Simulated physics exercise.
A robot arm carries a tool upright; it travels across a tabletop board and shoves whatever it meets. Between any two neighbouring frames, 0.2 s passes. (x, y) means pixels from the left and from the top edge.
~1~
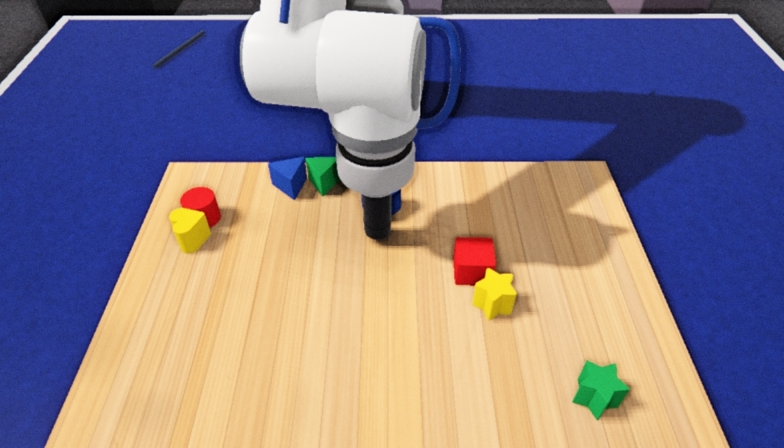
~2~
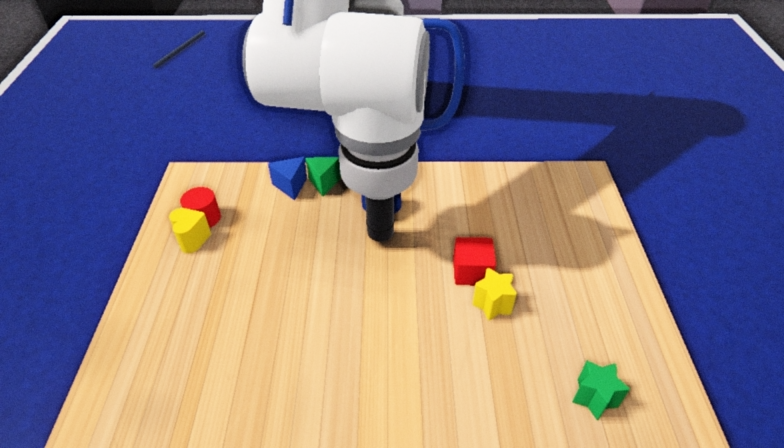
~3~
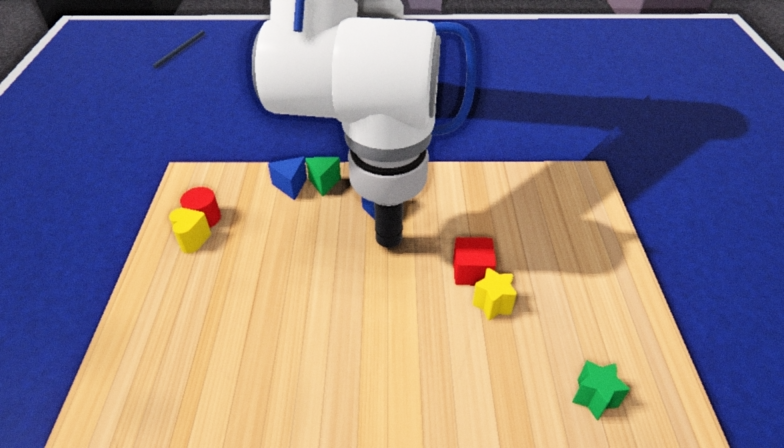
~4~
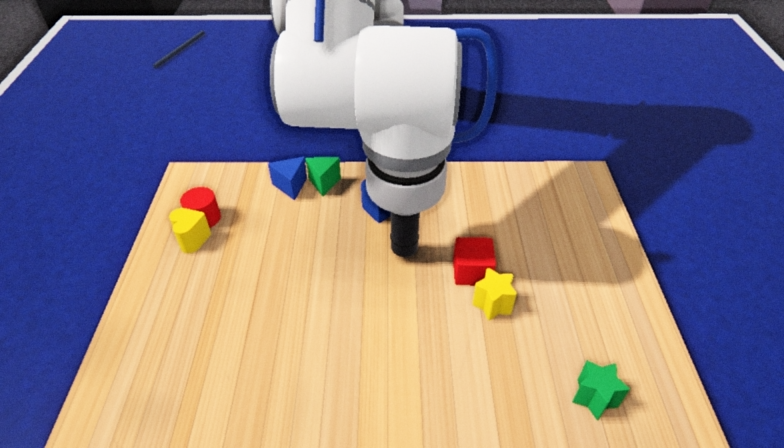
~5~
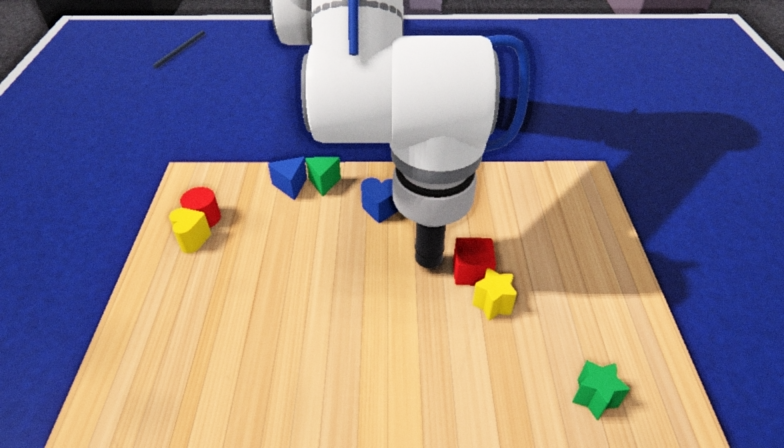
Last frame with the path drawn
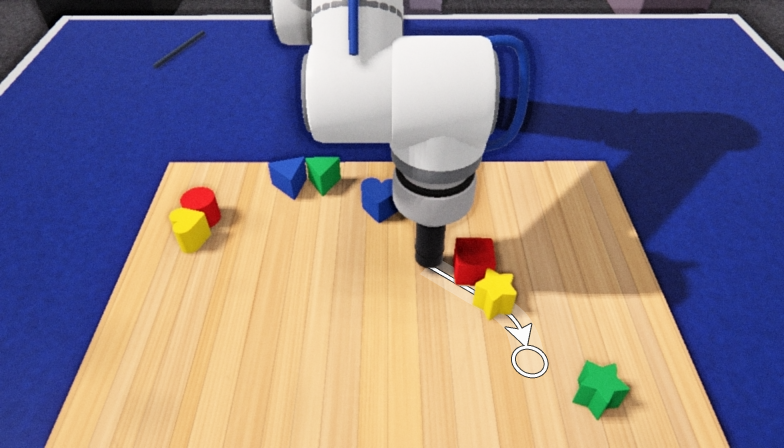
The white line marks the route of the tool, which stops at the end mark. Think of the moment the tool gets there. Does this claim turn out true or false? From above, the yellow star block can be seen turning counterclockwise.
The claim holds.
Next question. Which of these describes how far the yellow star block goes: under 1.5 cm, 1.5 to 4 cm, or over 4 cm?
Long, over 4 cm.
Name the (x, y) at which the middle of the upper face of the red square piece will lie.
Put as a pixel place, it's (501, 253).
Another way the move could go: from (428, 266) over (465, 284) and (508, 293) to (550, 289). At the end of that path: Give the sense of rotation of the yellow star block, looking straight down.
Looking from above, the answer is clockwise.
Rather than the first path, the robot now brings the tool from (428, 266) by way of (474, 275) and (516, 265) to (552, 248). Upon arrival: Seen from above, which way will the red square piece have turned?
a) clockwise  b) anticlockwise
Option a.
Drawn move, from (428, 266) through (469, 289) and (511, 317) to (530, 361).
The first path, step by step. One third of the way, tool (470, 283); red square piece (497, 253), turned 35° anticlockwise; yellow star block (502, 286), turned 25° clockwise.
Two thirds of the way, tool (513, 310); red square piece (501, 253), turned 50° anticlockwise; yellow star block (544, 313).
At the end, tool (532, 355); red square piece (501, 253), turned 50° anticlockwise; yellow star block (568, 337), turned 40° anticlockwise; green star block still.
